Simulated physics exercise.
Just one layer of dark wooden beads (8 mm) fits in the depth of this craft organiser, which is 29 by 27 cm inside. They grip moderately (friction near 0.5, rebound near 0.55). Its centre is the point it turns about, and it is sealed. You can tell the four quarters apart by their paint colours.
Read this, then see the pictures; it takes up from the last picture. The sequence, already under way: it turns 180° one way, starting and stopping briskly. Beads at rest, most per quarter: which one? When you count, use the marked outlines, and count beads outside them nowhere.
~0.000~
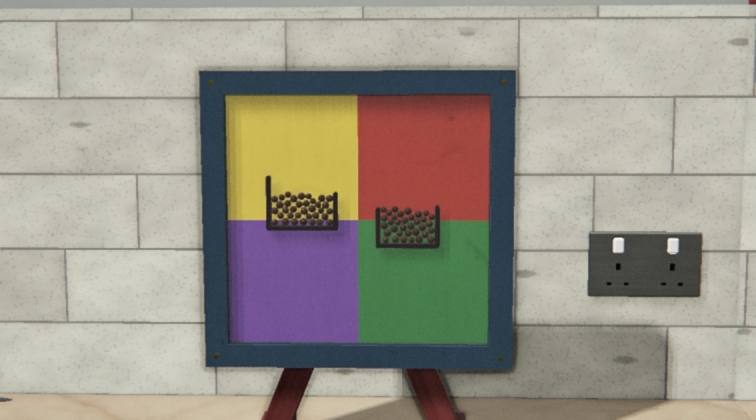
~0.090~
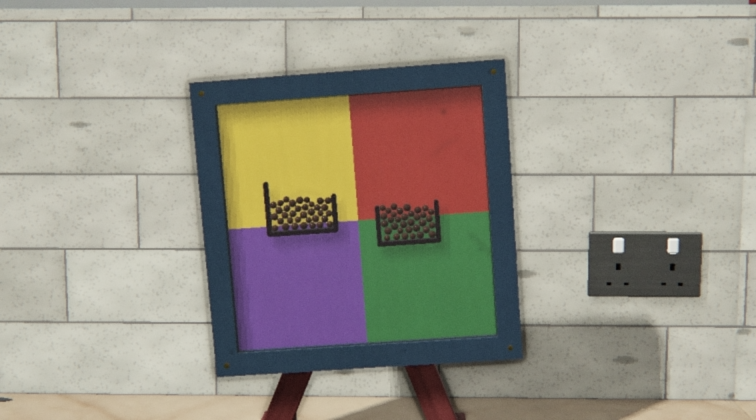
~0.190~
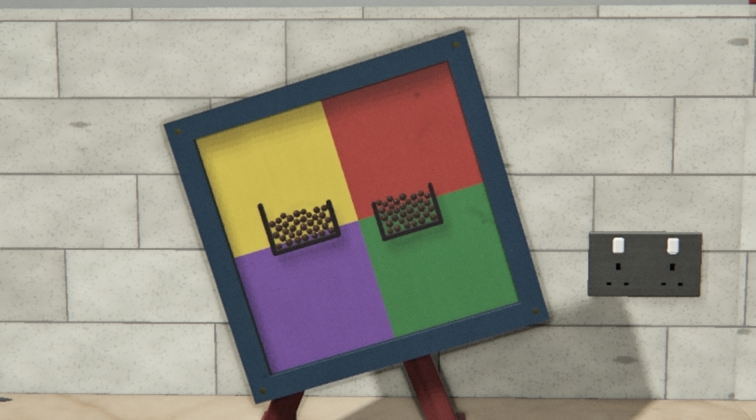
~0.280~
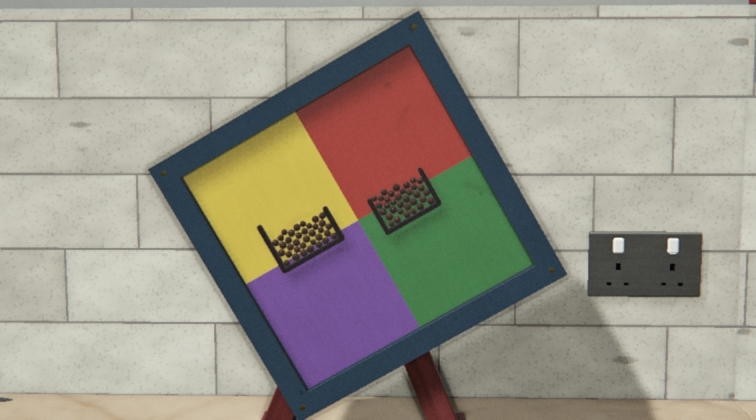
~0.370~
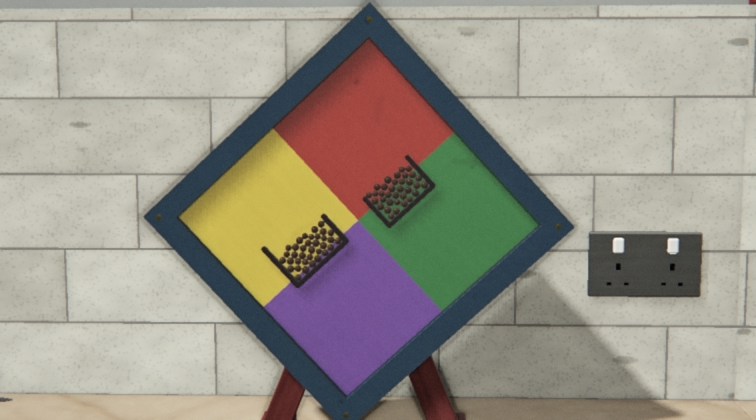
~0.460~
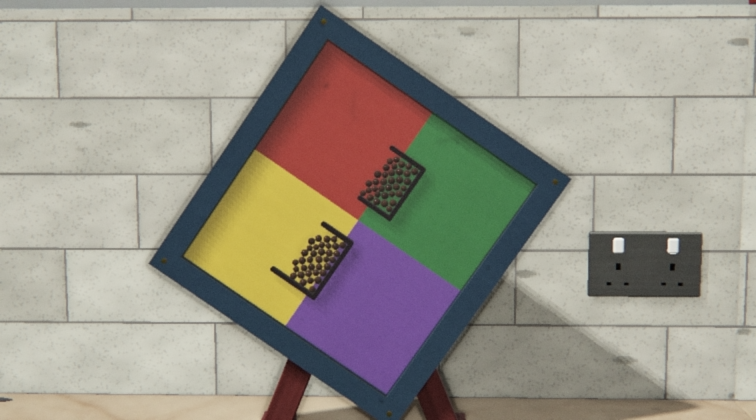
Answer: Yellow.
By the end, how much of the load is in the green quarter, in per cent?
Some 0 percent.
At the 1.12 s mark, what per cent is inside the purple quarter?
It works out at roughly 0 %.
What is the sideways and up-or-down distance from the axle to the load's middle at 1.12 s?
Some 2 cm right and 14 cm below.
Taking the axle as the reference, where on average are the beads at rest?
Offset approx. 10 cm right, 11 cm below.
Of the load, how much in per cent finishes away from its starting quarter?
About 60 in a hundred.
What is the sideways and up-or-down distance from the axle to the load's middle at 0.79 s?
Offset approx. 2 cm left, 4 cm below.
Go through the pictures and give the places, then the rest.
Level; about 70 beads; beads centred (354, 217); top one (288, 195); red (424, 158), purple (294, 282), green (423, 282), yellow (292, 158), in the first picture.
Turned 4° anticlockwise; beads centred (354, 217); top one (286, 200), in the second picture.
Turned 17° anticlockwise; beads centred (353, 218); top one (421, 194); wall ends (374, 204) to (430, 185), (260, 205) to (329, 202), in the third picture.
Turned 30° anticlockwise; beads centred (352, 220); top one (413, 180), in the fourth picture.
Turned 43° anticlockwise; beads centred (352, 221); top one (409, 169), in the fifth picture.
Turned 55° anticlockwise; beads centred (352, 223); top one (397, 160); red (343, 131), purple (372, 308), green (447, 202), yellow (270, 238), in the sixth picture.
After 0.79 s, it stands 102° anticlockwise; the beads' middle is 2 cm left of and 4 cm below the centre; red 15 %, purple 5 %, green 20 %, yellow 60 %.
After 1.12 s, it stands 149° anticlockwise; the beads' middle is 2 cm right of and 14 cm below the centre; red 10 %, yellow 90 %.
After 1.41 s, it stands 180° anticlockwise; the beads' middle is 10 cm right of and 11 cm below the centre; yellow 100 %.
Settled by 1.9 s, it stands 180° anticlockwise; red 0 %, purple 0 %, green 0 %, yellow 100 %.
